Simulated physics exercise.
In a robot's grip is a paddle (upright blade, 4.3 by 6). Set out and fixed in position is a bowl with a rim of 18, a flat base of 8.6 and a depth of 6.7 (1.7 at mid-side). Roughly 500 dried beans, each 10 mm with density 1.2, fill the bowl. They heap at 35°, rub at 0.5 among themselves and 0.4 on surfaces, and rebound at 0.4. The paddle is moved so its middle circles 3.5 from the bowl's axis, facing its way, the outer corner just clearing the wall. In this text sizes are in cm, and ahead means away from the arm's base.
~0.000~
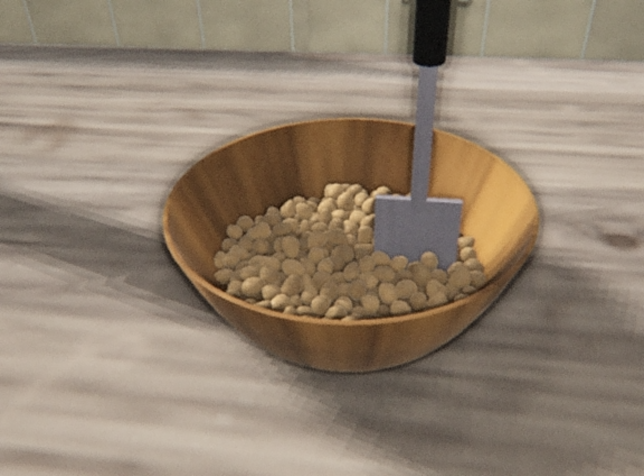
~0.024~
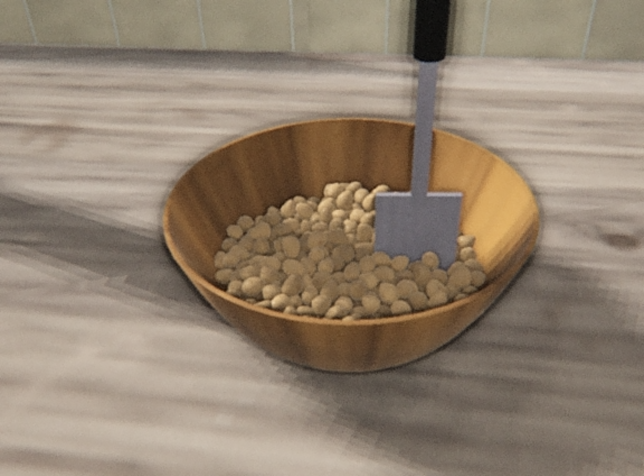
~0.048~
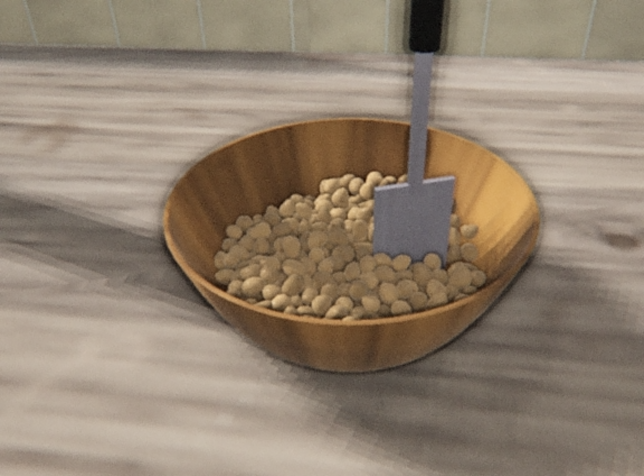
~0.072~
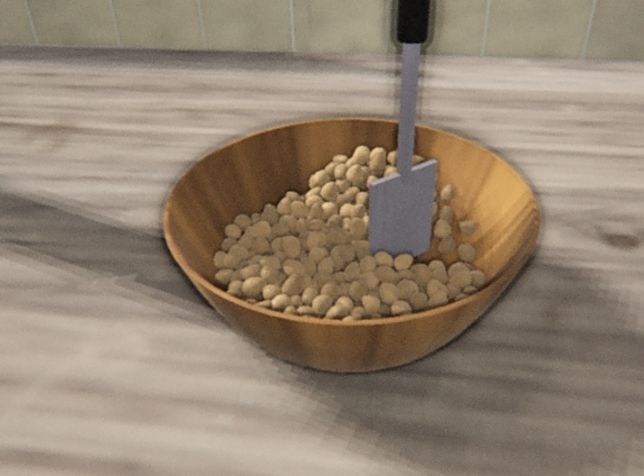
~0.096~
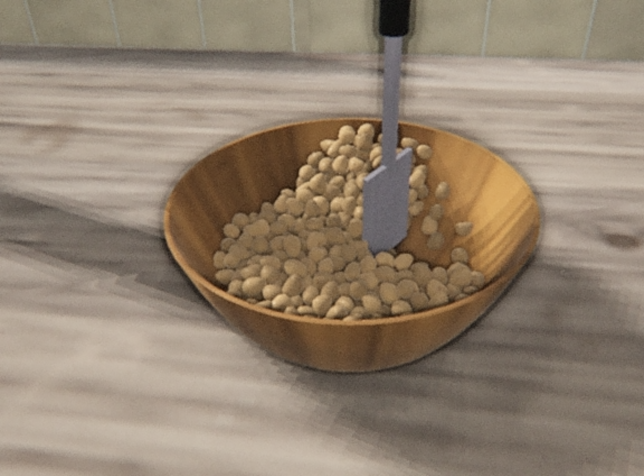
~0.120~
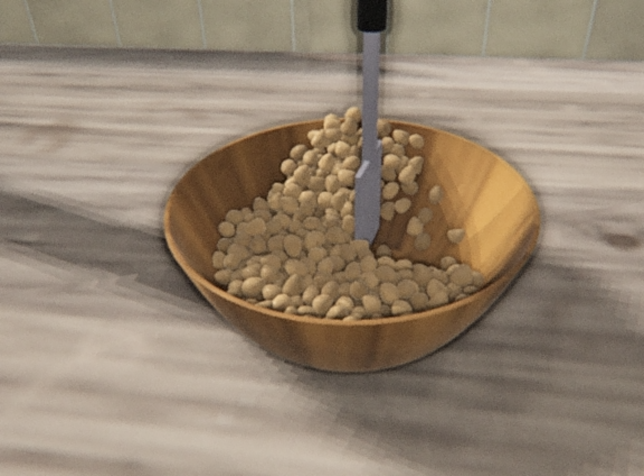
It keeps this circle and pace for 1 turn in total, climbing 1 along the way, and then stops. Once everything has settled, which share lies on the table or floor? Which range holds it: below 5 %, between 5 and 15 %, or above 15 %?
It lies between 5 and 15 %.
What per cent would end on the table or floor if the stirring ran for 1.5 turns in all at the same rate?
It would be near 10 per cent.
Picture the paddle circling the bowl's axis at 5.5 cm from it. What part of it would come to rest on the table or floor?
Some 0 percent would.
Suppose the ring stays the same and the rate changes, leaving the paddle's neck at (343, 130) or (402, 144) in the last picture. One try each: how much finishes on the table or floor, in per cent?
It comes to close to 20 per cent and close to 0 per cent.
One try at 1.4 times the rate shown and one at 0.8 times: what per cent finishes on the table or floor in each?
Around 25 percent for the first try and 5 percent for the second.
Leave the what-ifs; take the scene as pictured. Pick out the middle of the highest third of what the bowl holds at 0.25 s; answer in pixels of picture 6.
I'd put its middle near (241, 235).
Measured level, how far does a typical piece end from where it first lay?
Around 6 centimetres.
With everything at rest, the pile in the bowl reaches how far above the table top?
About 6.5 cm.
After 0.25 s, 185° round, highest piece 10 above the table; 500 in the bowl, 1 on the table or floor, 4 in flight or on the tool.
After 0.39 s, 291° round, highest piece 9 above the table; 474 in the bowl, 13 on the table or floor, 18 in flight or on the tool.
After 0.65 s, 0° round, highest piece 7 above the table; 462 in the bowl, 43 on the table or floor.
After 1.35 s, 0° round, highest piece 7 above the table; 462 in the bowl, 43 on the table or floor.
At rest, 462 in the bowl, 43 on the table or floor. That is 9 % on the table or floor.
